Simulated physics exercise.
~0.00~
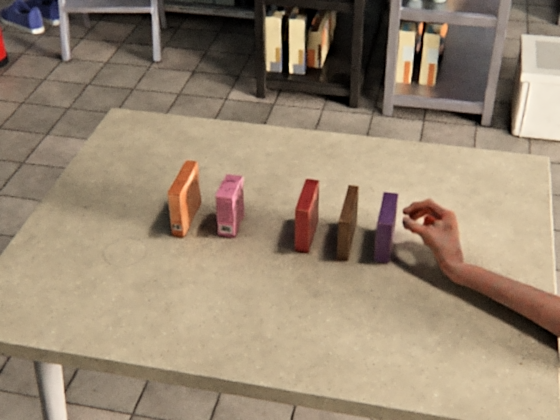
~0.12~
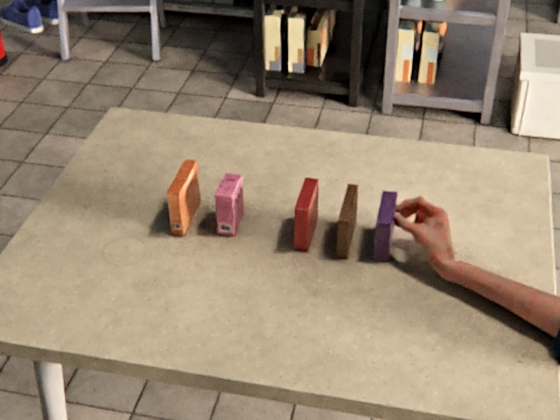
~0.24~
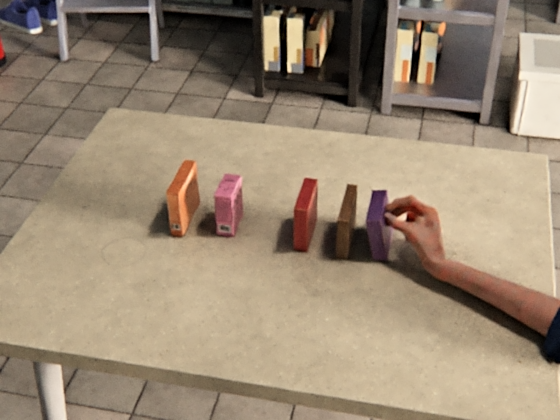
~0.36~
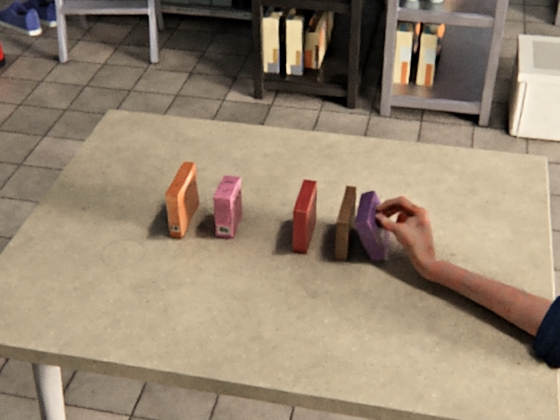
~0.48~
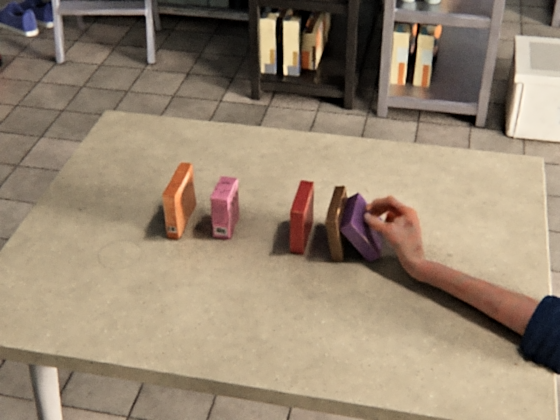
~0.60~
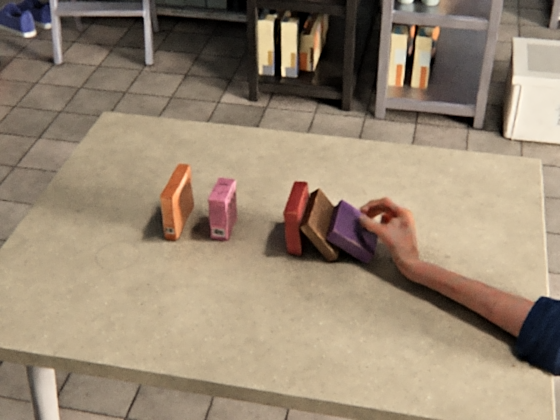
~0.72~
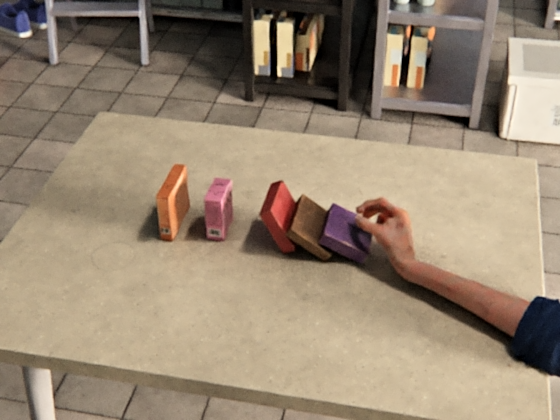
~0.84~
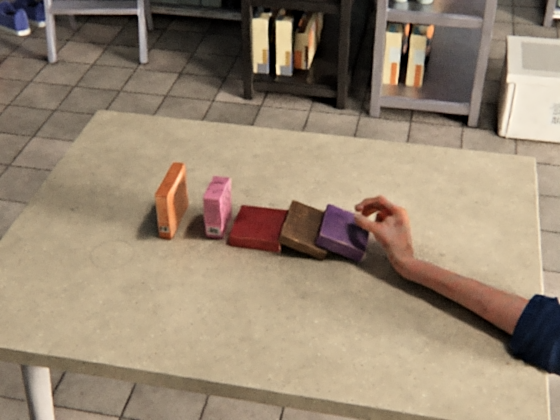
To begin with, five flat blocks stand on end in a line across a table, orange and pink on the left, then, after a gap, red, brown and purple, with a hand beside the purple one. The hand reaches in and tips the purple block to the left, against the brown board. The brown board leans over in turn and meets the red board, which also tilts left. The red board drops flat just short of the pink packet, with the brown and purple pieces lying over behind it. The pink and orange packets remain upright, the hand still at the purple block.
